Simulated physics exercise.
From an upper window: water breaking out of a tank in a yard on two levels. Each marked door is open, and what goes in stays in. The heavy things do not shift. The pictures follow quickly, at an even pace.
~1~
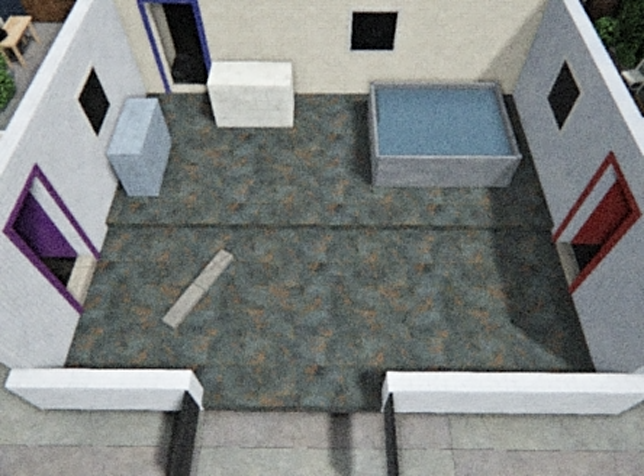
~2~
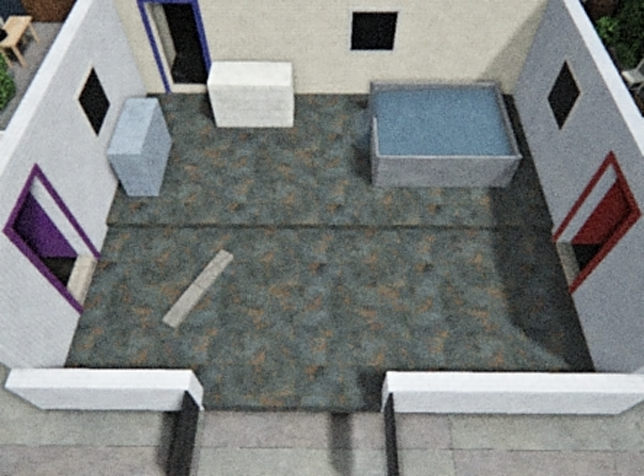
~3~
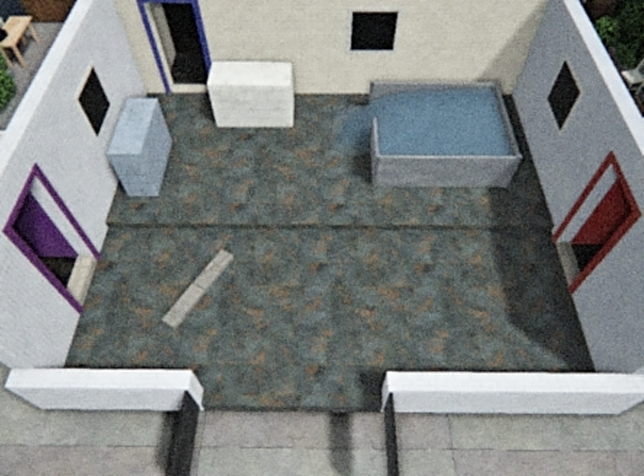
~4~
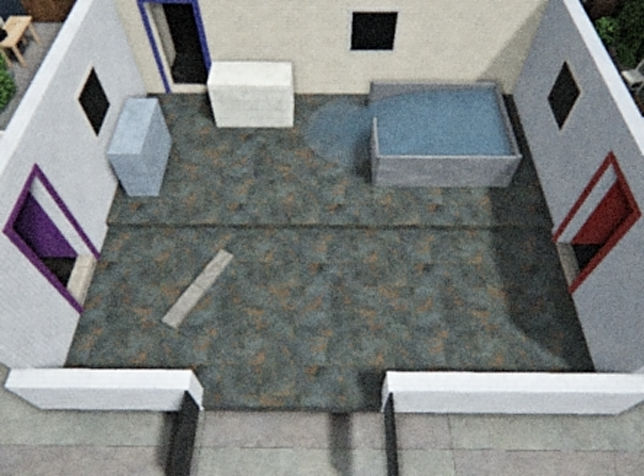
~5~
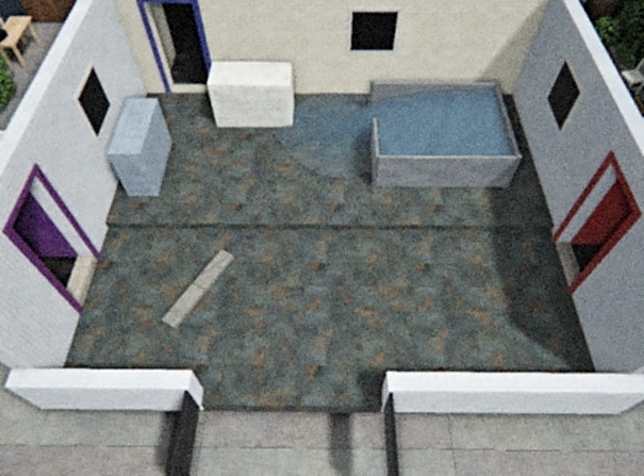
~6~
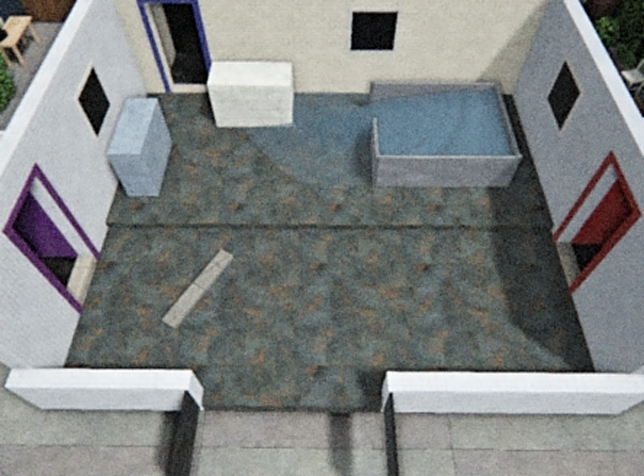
A walled yard held a full, still tank at the back right, then water broke out of its left side and spread left across the dark upper floor, reaching in front of a white block.
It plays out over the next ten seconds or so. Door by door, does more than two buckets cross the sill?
The blue door floods; the purple door holds within the limit; the red door holds within the limit.
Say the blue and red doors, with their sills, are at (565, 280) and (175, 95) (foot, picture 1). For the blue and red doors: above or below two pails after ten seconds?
My reading: The blue door keeps below it, the red door floods.
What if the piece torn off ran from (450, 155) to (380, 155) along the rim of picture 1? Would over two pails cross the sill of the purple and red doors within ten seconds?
One by one: The purple door holds, the red door goes over.
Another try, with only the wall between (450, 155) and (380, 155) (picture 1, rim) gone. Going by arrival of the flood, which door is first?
First comes the red-painted one.
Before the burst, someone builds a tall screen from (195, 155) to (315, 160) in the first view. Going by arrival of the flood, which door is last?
It is the one in red.
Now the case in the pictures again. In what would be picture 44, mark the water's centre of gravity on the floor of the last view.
Close to (301, 182).
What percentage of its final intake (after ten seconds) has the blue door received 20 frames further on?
Near 25 in a hundred.
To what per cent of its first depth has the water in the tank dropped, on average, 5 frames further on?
Some 76 per cent.
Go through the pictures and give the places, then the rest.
The first frame shows the open tank at (440, 121) is whole and still.
In the second frame, the front is at (362, 148), out from the gap at (373, 120).
In the third frame, water pours out at (373, 121) and has run to (335, 144).
In the fourth frame, the front is at (308, 139), out from the gap at (373, 122).
In the fifth frame, water pours out at (373, 122) and has run to (279, 135).
In the sixth frame, water pours out at (373, 122) and has run to (250, 129).
A moment on, water covers 20 % of the floor; the blue door not reached, the purple door not reached, the red door not reached.
Next, water covers 30 % of the floor; the blue door under two buckets in, the purple door not reached, the red door not reached.
Then, water covers 45 % of the floor; the blue door under two buckets in, the purple door wet at the sill, nothing in, the red door not reached.
Later, water covers 60 % of the floor; the blue door over two buckets in, the purple door wet at the sill, nothing in, the red door not reached.
In the end, water covers 90 % of the floor; the blue door over two buckets in, the purple door wet at the sill, nothing in, the red door wet at the sill, nothing in.
